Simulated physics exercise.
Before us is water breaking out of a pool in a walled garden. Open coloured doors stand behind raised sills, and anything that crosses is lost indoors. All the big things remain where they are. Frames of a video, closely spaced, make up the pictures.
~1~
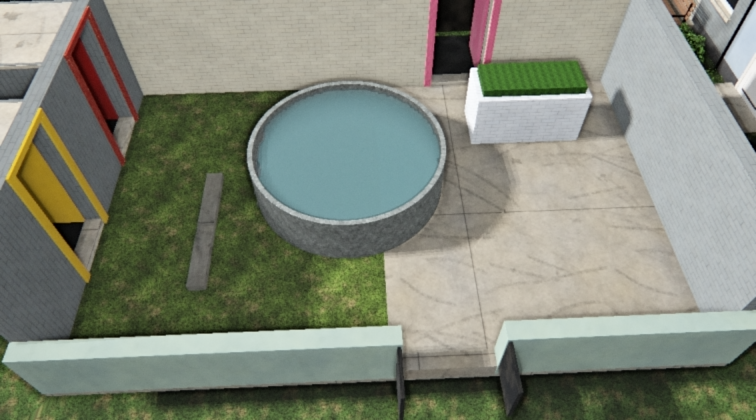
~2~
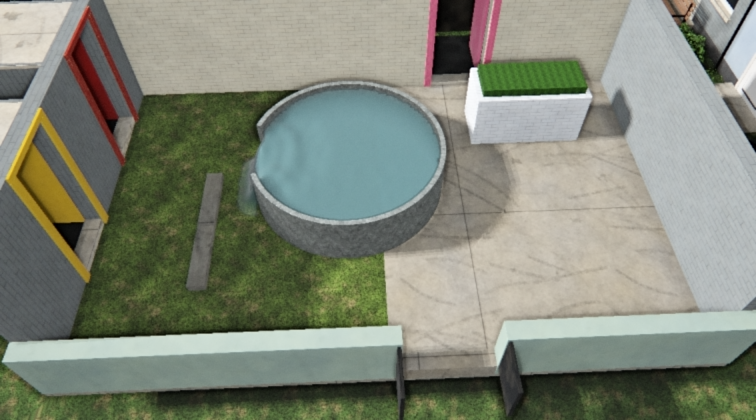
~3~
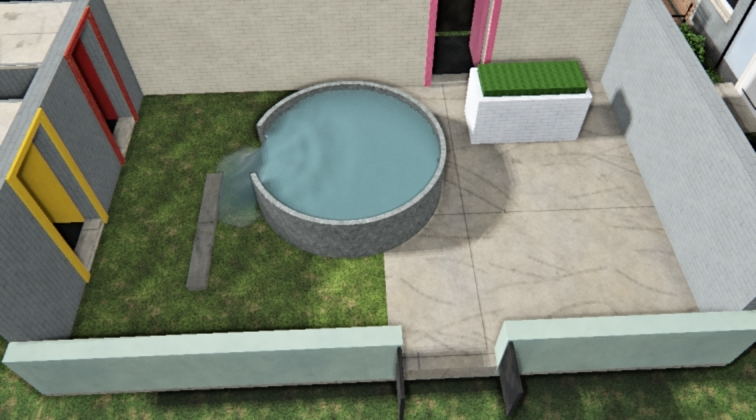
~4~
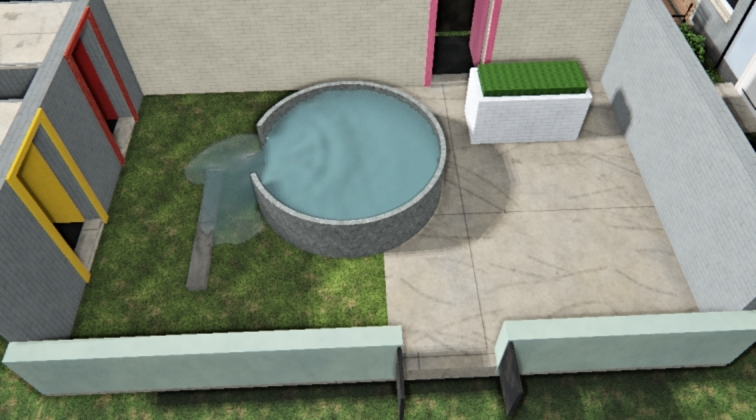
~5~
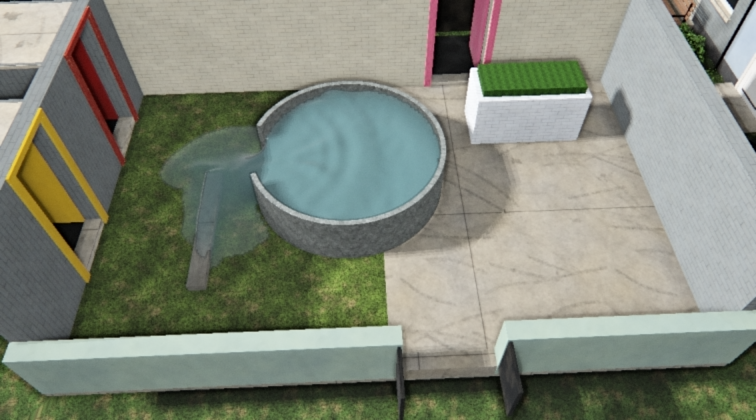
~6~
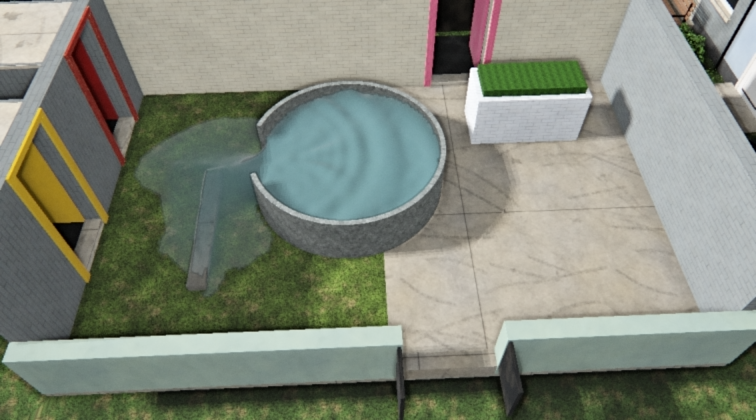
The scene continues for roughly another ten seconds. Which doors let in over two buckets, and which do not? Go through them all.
Yellow door - over two buckets, pink door - not over two, red door - over two buckets.
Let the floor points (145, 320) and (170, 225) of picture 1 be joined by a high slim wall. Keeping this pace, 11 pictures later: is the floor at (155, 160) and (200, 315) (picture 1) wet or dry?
Going in the order asked: Inundated, inundated.
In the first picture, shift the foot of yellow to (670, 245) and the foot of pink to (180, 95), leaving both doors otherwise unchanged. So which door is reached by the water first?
The flood hits the red door before any other door.
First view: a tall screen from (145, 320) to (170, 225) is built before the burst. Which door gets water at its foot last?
The last is the pink-painted one.
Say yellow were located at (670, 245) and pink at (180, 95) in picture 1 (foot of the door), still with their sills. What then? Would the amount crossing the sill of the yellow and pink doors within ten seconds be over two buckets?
Note: Yellow door lets in too little; pink door lets too much through.
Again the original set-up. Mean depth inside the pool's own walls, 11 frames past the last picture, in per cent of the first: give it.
I'd put it near 68 per cent.
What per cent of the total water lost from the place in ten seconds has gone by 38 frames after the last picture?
Approximately 65 in a hundred, I think.
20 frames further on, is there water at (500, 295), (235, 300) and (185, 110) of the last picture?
First spot not wet, second soaked, third soaked.
A moment on, water covers 25 % of the floor; the yellow door wet at the sill, nothing in, the pink door not reached, the red door under two buckets in.
Next, water covers 40 % of the floor; the yellow door under two buckets in, the pink door not reached, the red door over two buckets in.
Then, water covers 45 % of the floor; the yellow door over two buckets in, the pink door not reached, the red door far over two buckets in.
Later, water covers 65 % of the floor; the yellow door over two buckets in, the pink door wet at the sill, nothing in, the red door far over two buckets in.
In the end, water covers 95 % of the floor; the yellow door over two buckets in, the pink door wet at the sill, nothing in, the red door far over two buckets in.
